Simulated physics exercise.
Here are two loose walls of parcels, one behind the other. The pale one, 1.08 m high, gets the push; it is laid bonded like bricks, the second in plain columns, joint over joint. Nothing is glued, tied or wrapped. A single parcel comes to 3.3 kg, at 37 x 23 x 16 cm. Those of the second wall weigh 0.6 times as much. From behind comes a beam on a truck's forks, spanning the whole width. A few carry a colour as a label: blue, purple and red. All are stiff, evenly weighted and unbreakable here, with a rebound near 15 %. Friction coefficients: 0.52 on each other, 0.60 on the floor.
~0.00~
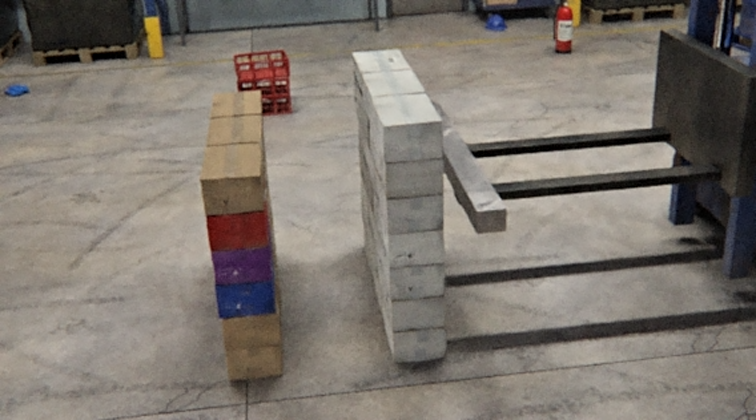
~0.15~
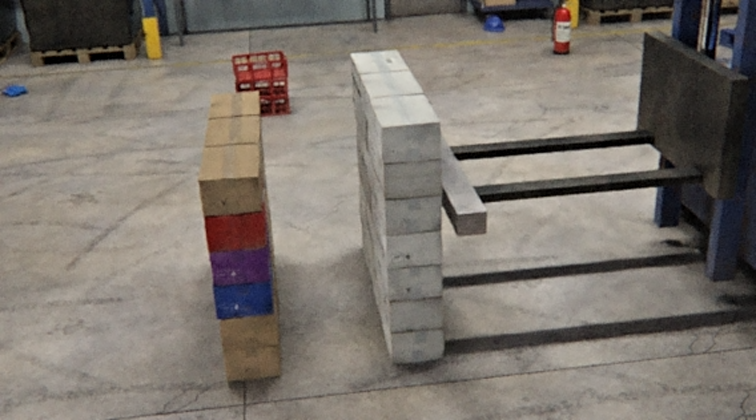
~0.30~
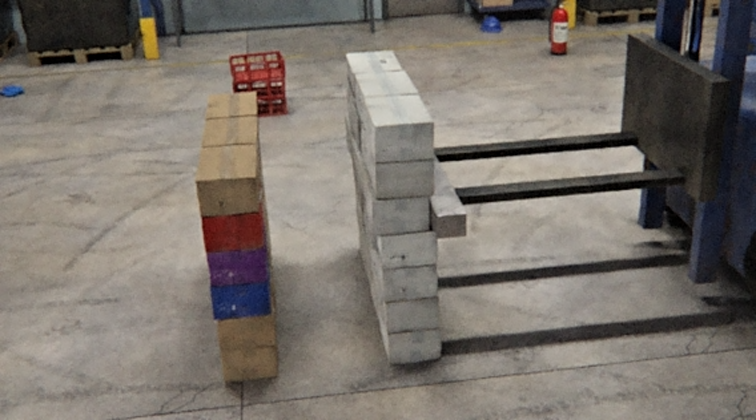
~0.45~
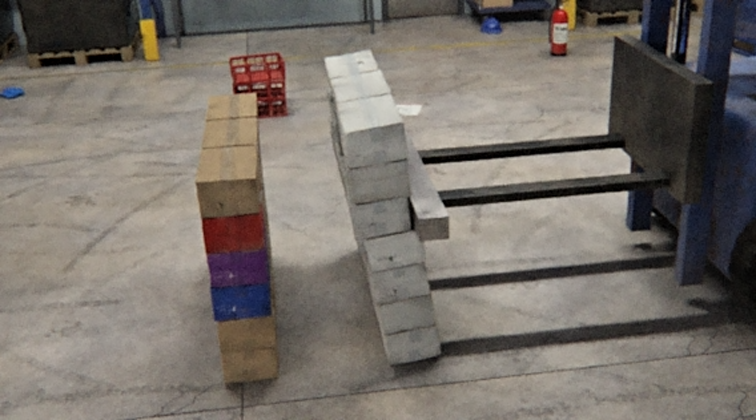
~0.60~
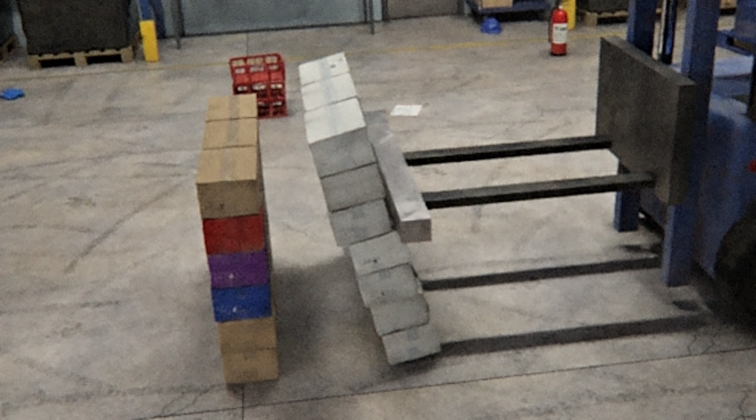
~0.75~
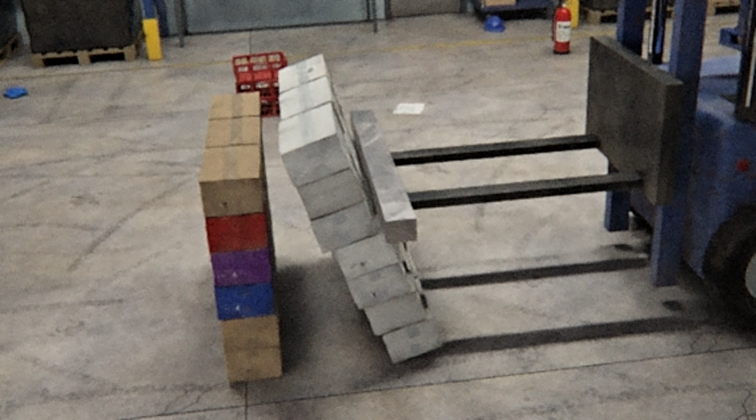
To begin with, a forklift at the right holds a beam across its forks just short of a pale wall of parcels, with a brown stack bearing red, purple and blue parcels standing to the left. The beam moves left and presses into the pale wall, which leans steadily toward the unmoving brown stack.
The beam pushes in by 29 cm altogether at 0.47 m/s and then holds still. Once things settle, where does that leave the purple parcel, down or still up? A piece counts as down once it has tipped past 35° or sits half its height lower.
The purple parcel drops.
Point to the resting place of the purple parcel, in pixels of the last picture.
Around (25, 352).
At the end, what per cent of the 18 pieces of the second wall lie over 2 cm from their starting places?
It is 100 per cent.
Around 1.08 s, 15 of the pale wall down; none of the 18 parcels of the second wall down, 18 disturbed; purple parcel tipped 7°; red parcel tipped 7°.
Around 1.42 s, 18 of the pale wall down; 8 of the 18 parcels of the second wall down; purple parcel tipped 39°, 7 cm lower; blue parcel tipped 39°.
Around 1.86 s, 18 of the pale wall down; 16 of the 18 parcels of the second wall down; purple parcel on its side; blue parcel on its side.
Finally (5.1 s), 18 of the pale wall down; 16 of the 18 parcels of the second wall down; purple parcel on its side; red parcel upside down; blue parcel upside down. Seen by the last camera, middles, purple parcel near (25, 352).
